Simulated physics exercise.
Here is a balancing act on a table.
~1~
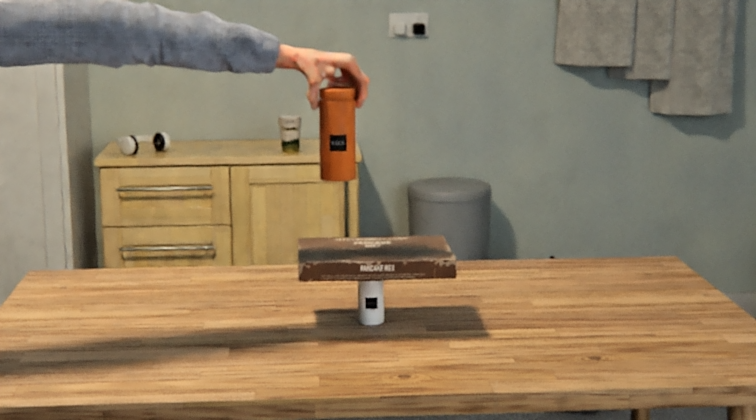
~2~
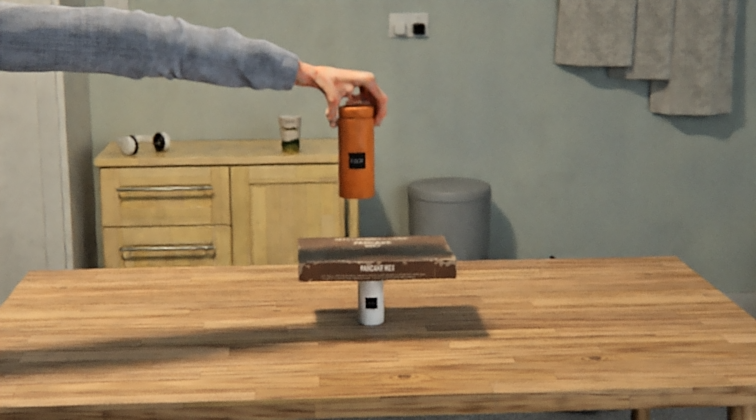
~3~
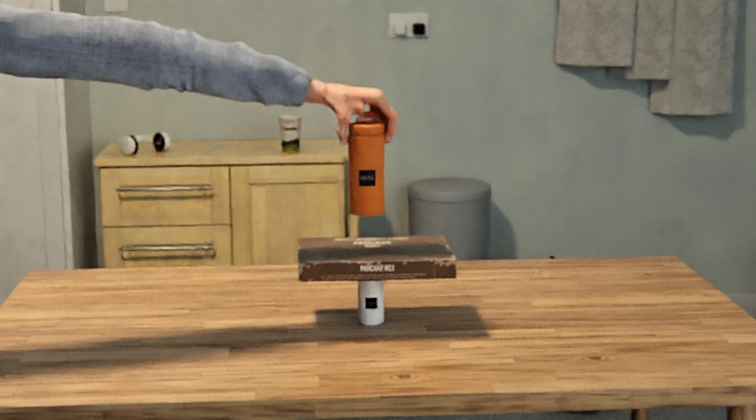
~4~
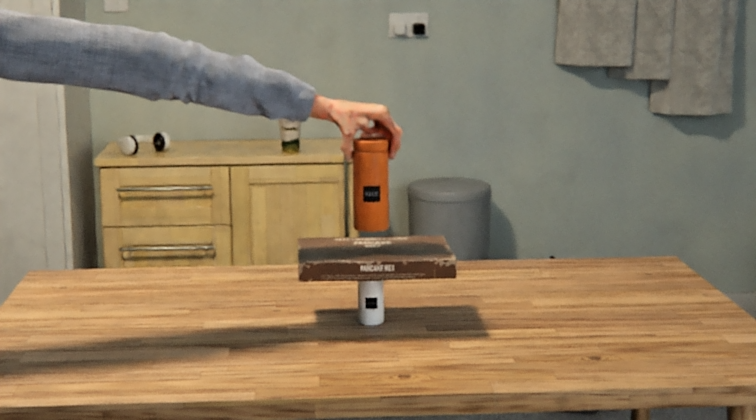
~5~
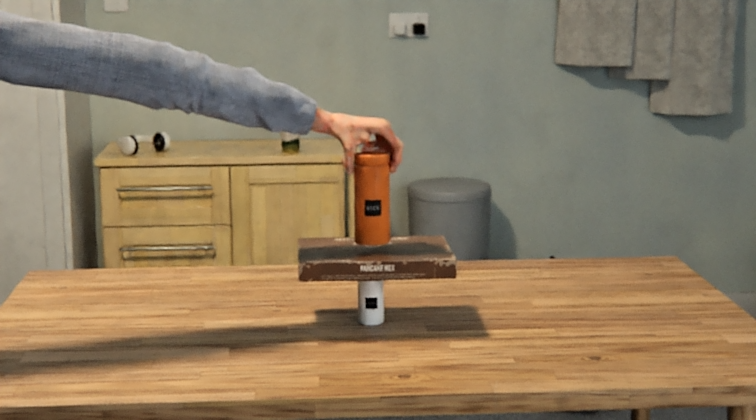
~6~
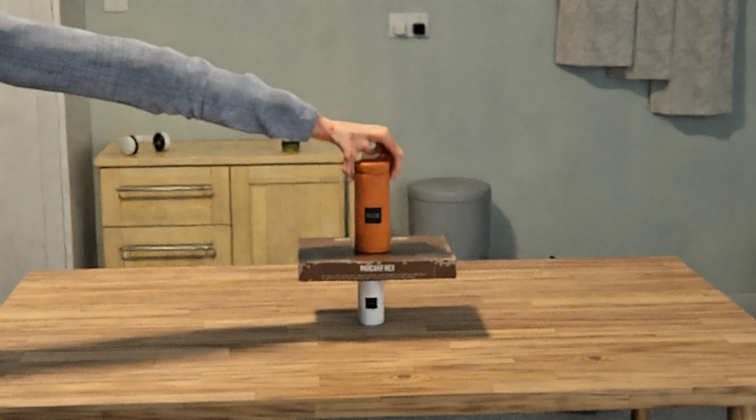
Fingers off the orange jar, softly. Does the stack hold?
As it turns out, it keeps its balance.
Then, 0.80 s past the last view, nothing moves.
Then, 1.70 s past the last view, orange jar resting near (372, 206).
Finally, all 3 still in place. Final places as the last picture's camera would see them, orange jar near (372, 206). The stack holds.
